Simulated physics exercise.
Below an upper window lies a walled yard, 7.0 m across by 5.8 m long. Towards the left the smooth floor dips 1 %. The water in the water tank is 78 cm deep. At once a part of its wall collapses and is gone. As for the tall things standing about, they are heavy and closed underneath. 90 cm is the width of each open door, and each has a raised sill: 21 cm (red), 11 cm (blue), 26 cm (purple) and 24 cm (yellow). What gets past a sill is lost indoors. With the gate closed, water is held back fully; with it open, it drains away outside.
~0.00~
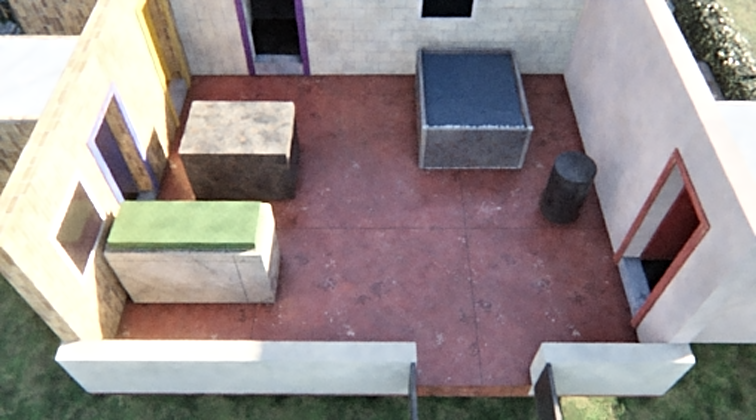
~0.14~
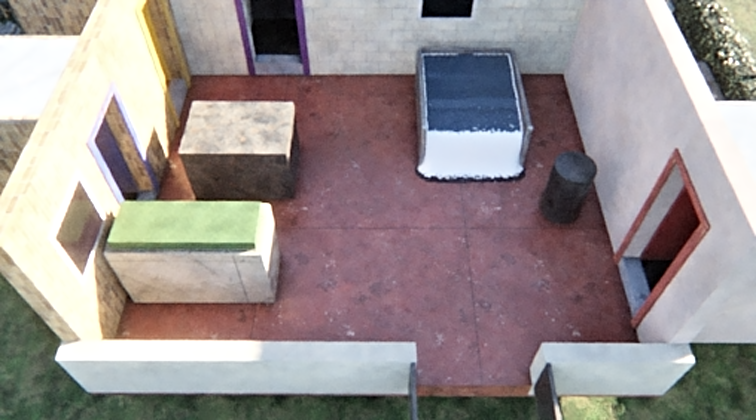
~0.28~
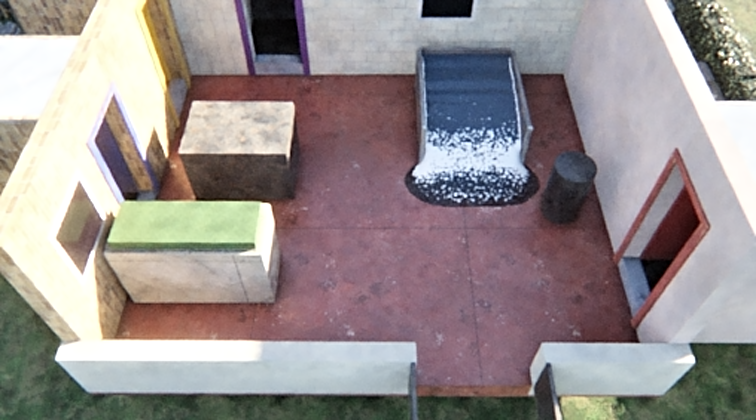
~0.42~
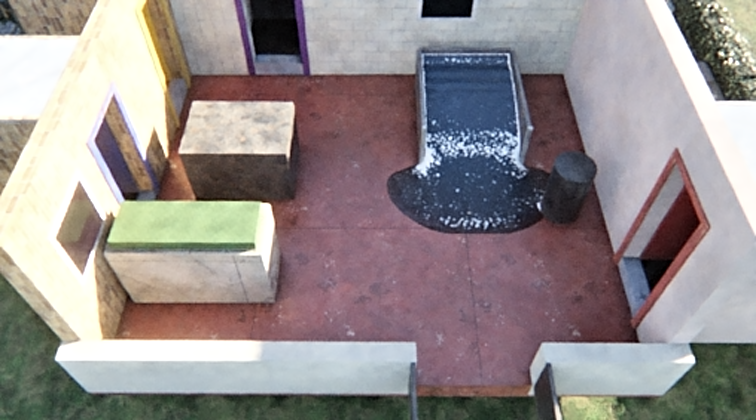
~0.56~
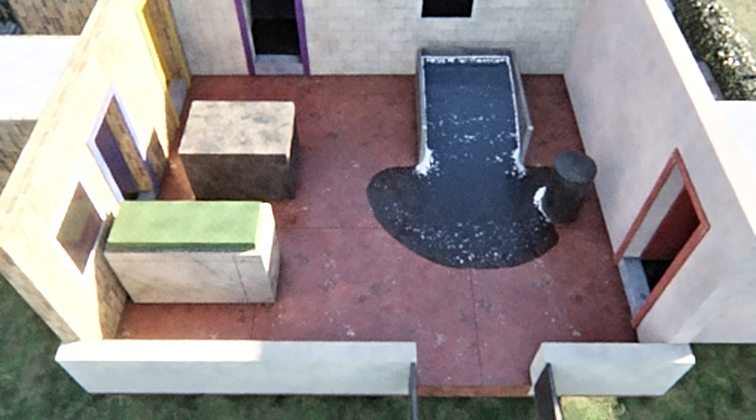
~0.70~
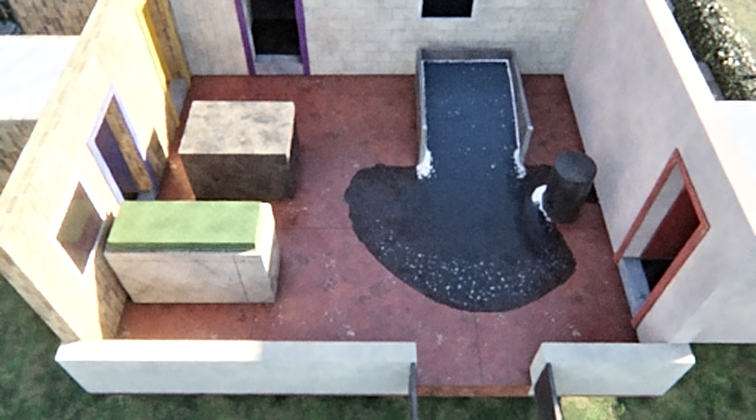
Dark water poured out of the open front of a tank by the back wall, spread across the red floor of the walled yard, and wrapped around a dark cylinder on the right.
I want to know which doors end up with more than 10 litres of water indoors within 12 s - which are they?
The red door: That much or less; the blue door: That much or less; the purple door: That much or less; the yellow door: That much or less.
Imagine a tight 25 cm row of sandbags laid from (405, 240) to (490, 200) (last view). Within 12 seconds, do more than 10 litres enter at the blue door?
Then, at blue, the limit is surpassed.
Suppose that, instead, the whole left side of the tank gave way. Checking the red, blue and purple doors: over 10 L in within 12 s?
Then it goes red fine, blue too high, purple fine.
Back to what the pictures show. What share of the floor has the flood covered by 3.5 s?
Near 55 per cent is wet.
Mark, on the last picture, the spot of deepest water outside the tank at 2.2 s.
Pixel (640, 367), about.
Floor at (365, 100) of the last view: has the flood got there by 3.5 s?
Untouched.
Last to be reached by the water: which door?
Purple.
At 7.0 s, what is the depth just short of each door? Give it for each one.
Door by door, in cm: Red reads 2, blue reads 2, purple reads 0, yellow reads 3.
After 1.4 s water covers 40 % of the floor and is deepest (28 cm) near (569, 367); red door not reached, blue door not reached, purple door not reached, yellow door not reached.
After 2.2 s water covers 45 % of the floor and is deepest (35 cm) near (640, 367); red door 13 cm at the sill, 0 L in, blue door not reached, purple door not reached, yellow door not reached.
After 3.5 s water covers 55 % of the floor and is deepest (28 cm) near (122, 317); red door 12 cm at the sill, 0 L in, blue door not reached, purple door not reached, yellow door not reached.
After 7.0 s water covers 70 % of the floor and is deepest (16 cm) near (115, 341); red door 2 cm at the sill, 0 L in, blue door 2 cm at the sill, 0 L in, purple door not reached, yellow door 3 cm at the sill, 0 L in.
After 12.0 s water covers 85 % of the floor and is deepest (10 cm) near (107, 367); red door 0 cm at the sill, 0 L in, blue door 8 cm at the sill, 0 L in, purple door 6 cm at the sill, 0 L in, yellow door 4 cm at the sill, 0 L in.
